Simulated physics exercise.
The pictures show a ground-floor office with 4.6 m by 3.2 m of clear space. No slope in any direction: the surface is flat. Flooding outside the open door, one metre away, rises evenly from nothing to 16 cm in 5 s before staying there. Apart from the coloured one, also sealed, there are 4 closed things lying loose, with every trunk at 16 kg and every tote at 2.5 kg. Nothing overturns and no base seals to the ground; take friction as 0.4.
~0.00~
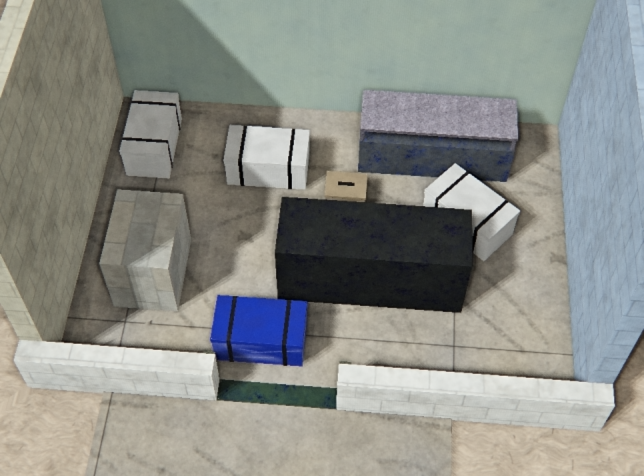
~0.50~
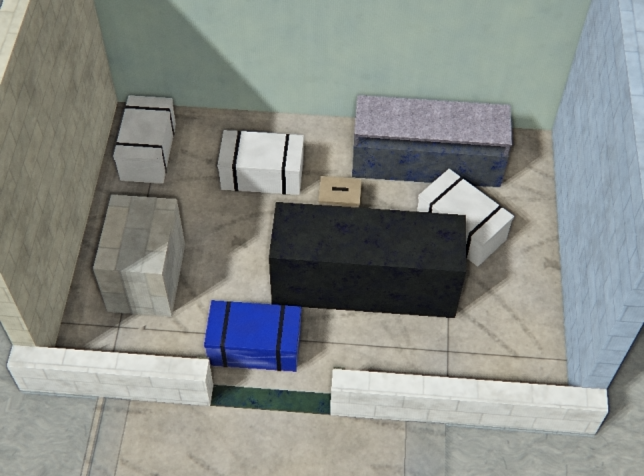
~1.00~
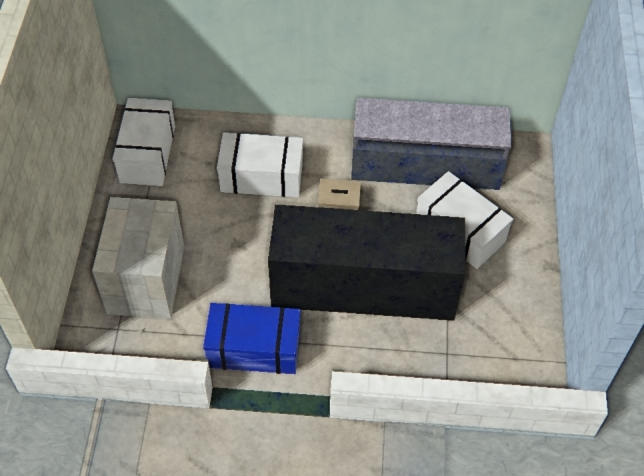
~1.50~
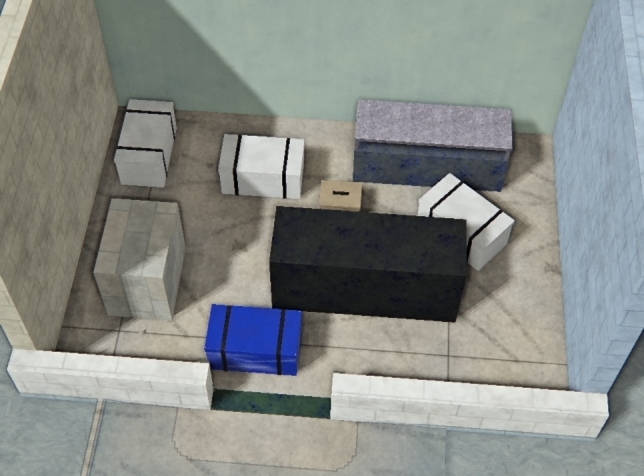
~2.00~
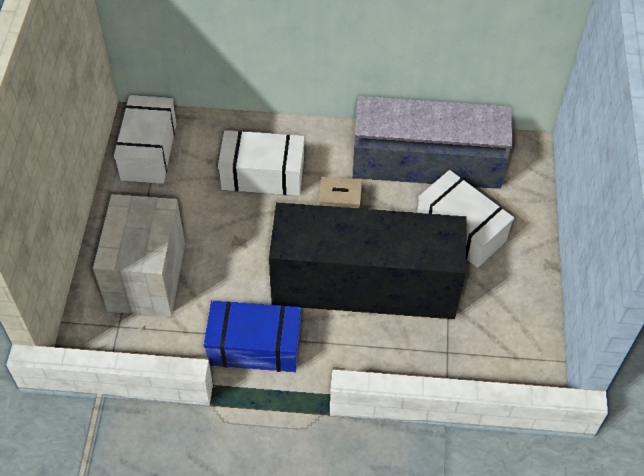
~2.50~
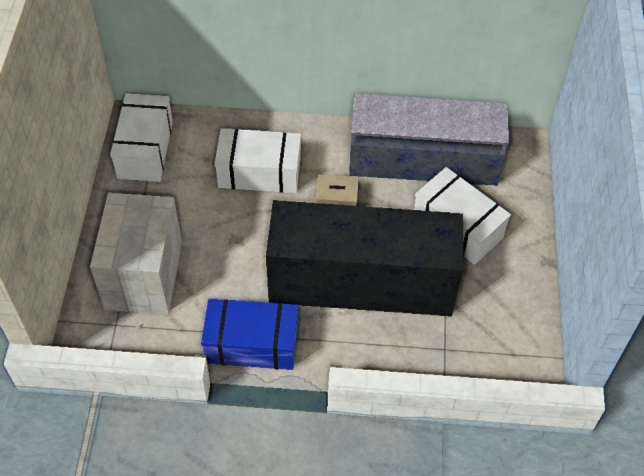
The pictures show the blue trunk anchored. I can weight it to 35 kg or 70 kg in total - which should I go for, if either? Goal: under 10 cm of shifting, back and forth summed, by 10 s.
Make it 70 kg.
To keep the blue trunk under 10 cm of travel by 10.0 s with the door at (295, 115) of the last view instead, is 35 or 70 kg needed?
With that change, the lighter one suffices.
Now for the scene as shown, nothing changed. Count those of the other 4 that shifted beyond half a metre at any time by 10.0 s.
I count 0 of them.
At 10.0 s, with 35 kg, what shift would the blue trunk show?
Close to 30 centimetres.
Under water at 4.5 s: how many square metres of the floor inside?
About 2.0 m2.
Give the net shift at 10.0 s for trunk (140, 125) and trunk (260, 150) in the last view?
In that order: 0 cm, 0 cm.
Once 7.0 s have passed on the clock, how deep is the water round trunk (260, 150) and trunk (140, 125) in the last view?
I'd estimate 0 cm for the first and 1 cm for the second.
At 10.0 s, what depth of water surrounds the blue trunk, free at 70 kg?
Depth: Approx. 7 cm.
After 3.5 s the blue trunk would be 0 cm from its start with 35 kg and 0 cm from its start with 70 kg; 3 cm of water round it then.
After 4.5 s the blue trunk would be 1 cm from its start with 35 kg and 0 cm from its start with 70 kg; 5 cm of water round it then.
After 7.0 s the blue trunk would be 25 cm from its start with 35 kg and 0 cm from its start with 70 kg; 6 cm of water round it then.
After 10.0 s the blue trunk would be 28 cm from its start with 35 kg and 0 cm from its start with 70 kg; 7 cm of water round it then.
